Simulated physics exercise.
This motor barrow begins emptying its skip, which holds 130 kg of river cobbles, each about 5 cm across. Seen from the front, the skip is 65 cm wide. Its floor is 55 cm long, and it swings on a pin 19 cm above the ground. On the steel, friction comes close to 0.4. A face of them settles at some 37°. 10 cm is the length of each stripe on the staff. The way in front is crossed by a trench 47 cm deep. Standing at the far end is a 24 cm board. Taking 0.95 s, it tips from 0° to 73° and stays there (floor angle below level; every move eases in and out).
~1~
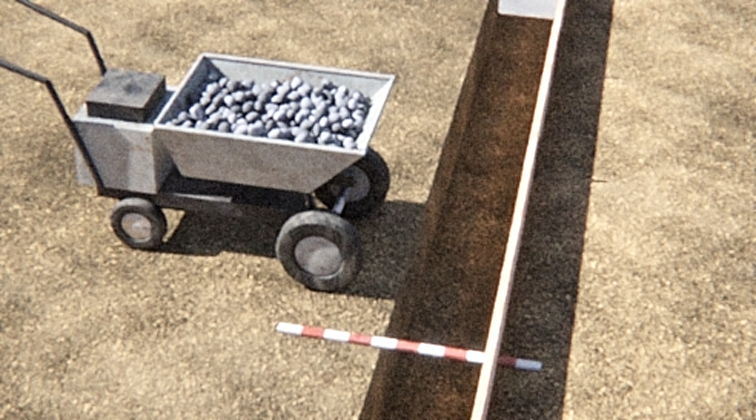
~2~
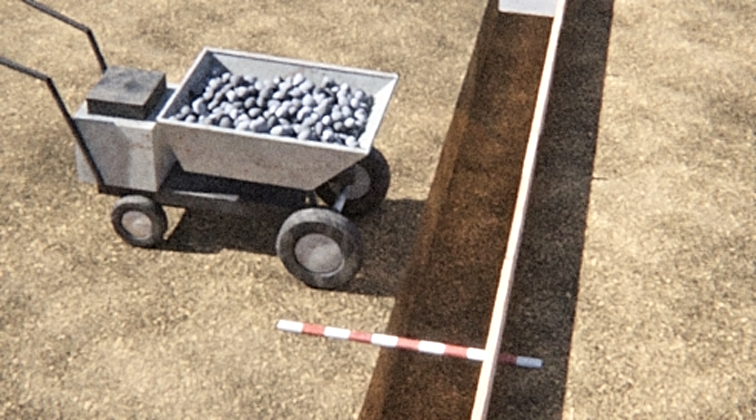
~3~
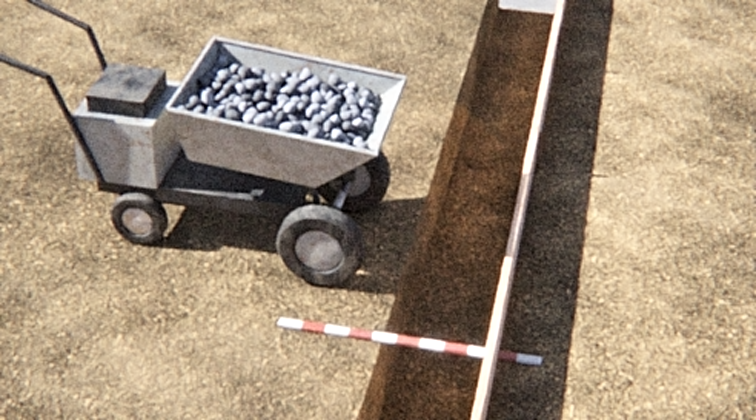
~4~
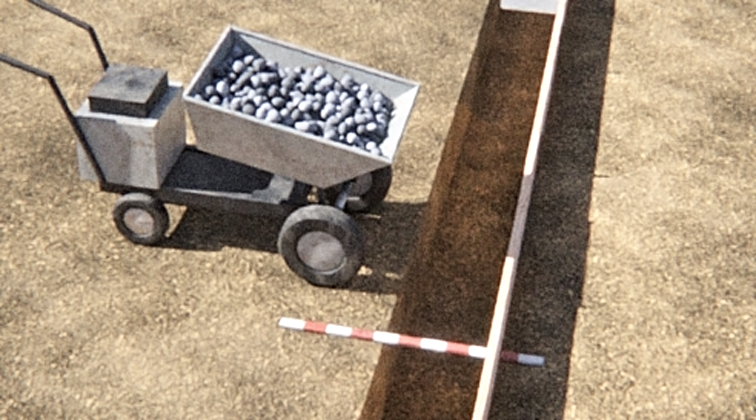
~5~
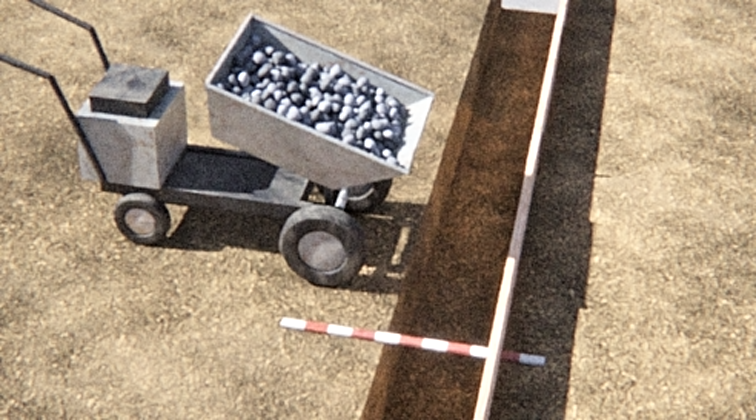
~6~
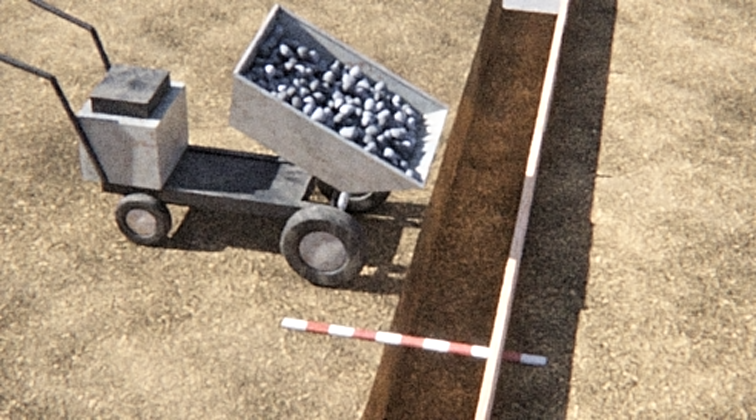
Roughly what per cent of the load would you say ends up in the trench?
I'd say 93 per cent ends up in the trench.
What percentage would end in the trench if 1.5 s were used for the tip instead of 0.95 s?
It would be near 100 per cent.
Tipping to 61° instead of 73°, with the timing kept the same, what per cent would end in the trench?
Then about 85 per cent.
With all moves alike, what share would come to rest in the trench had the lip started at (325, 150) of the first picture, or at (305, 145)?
Around 100 and then 100 percent.
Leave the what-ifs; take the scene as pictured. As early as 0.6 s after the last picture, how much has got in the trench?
By that point it's something like 40 in a hundred.
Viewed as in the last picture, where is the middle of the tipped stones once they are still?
Roughly (471, 333), I'd say.
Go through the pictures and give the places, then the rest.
In the first picture, lip at (364, 154), floor tilted 0°, highest stones at (307, 101).
In the second picture, the skip is at 1°, its lip at (368, 153); the top of the load is at (270, 93).
In the third picture, the skip is at 6°, its lip at (377, 155); the top of the load is at (234, 80).
In the fourth picture, lip at (391, 162), floor tilted 12°, highest stones at (237, 69).
In the fifth picture, the skip is at 19°, its lip at (407, 173); the top of the load is at (255, 55).
In the sixth picture, lip at (423, 188), floor tilted 28°, highest stones at (274, 47).
Then, 0.3 s after the last picture the floor is at 61°, 100 % in the skip; the foremost stones are at (467, 212).
Then, 0.6 s after the last picture the floor is at 73°, 56 % in the skip, 40 % in the trench, 4 % past the trench; the foremost stones are at (551, 246).
Then, 1.0 s after the last picture the floor is at 73°, 12 % in the skip, 80 % in the trench, 7 % past the trench; the foremost stones are at (668, 297).
Then, 2.9 s after the last picture the floor is at 73°, 0 % in the skip, 93 % in the trench, 7 % past the trench; the foremost stones are past the picture's edge.
